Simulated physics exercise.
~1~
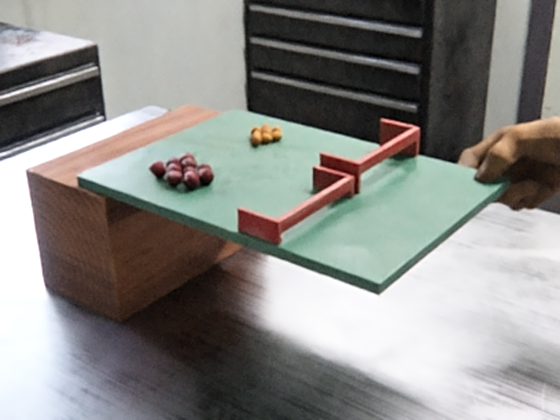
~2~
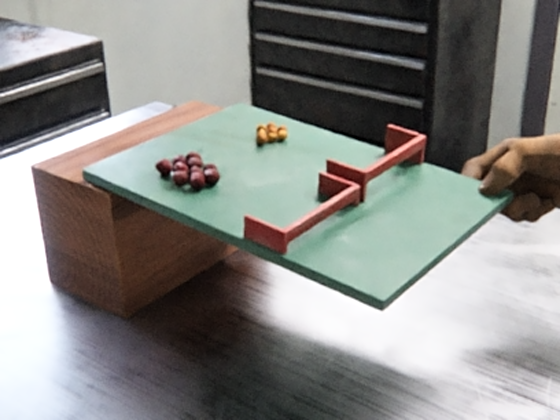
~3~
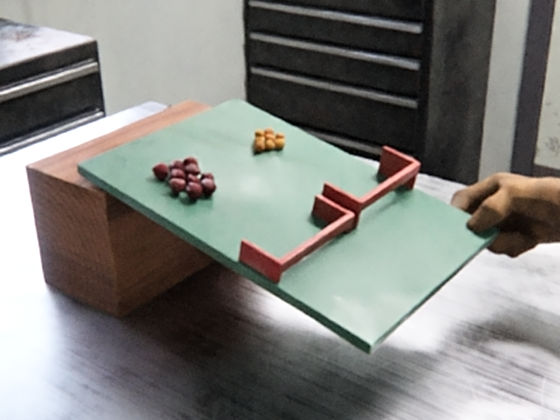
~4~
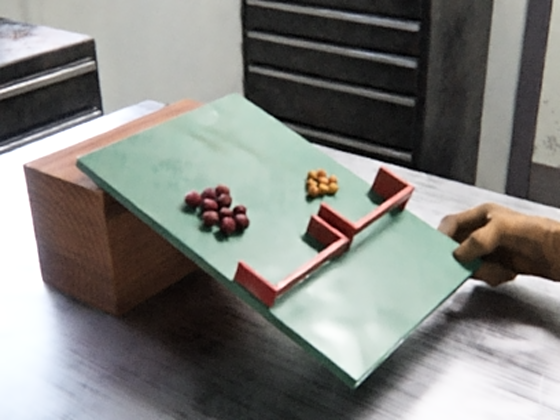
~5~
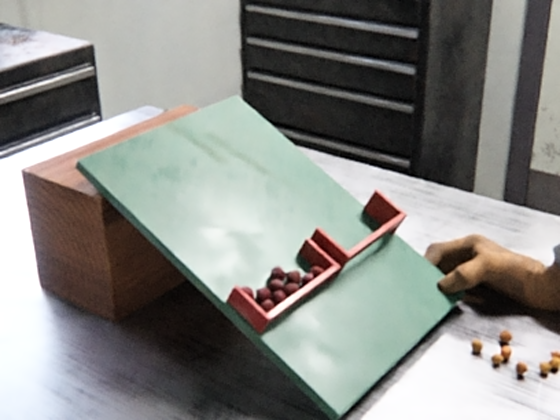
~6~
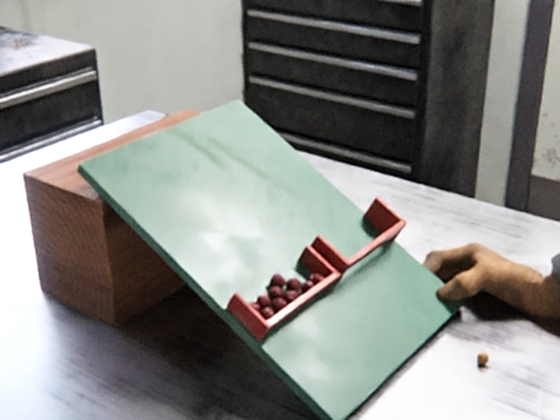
A green board rests with one end on a brown wooden block on a grey worktop, seen from slightly above in a workshop with dark drawers behind. On it lie a cluster of dark red balls, nearer the viewer, and a smaller cluster of orange ones, farther back, above two red gates. A hand at the right lowers the board's free end, steepening the slope. Both clusters slide down toward the gates. The red balls gather behind the nearer gate, while the orange ones pass theirs and scatter on the worktop. Finally the board rests steeply, with one orange piece still in view.
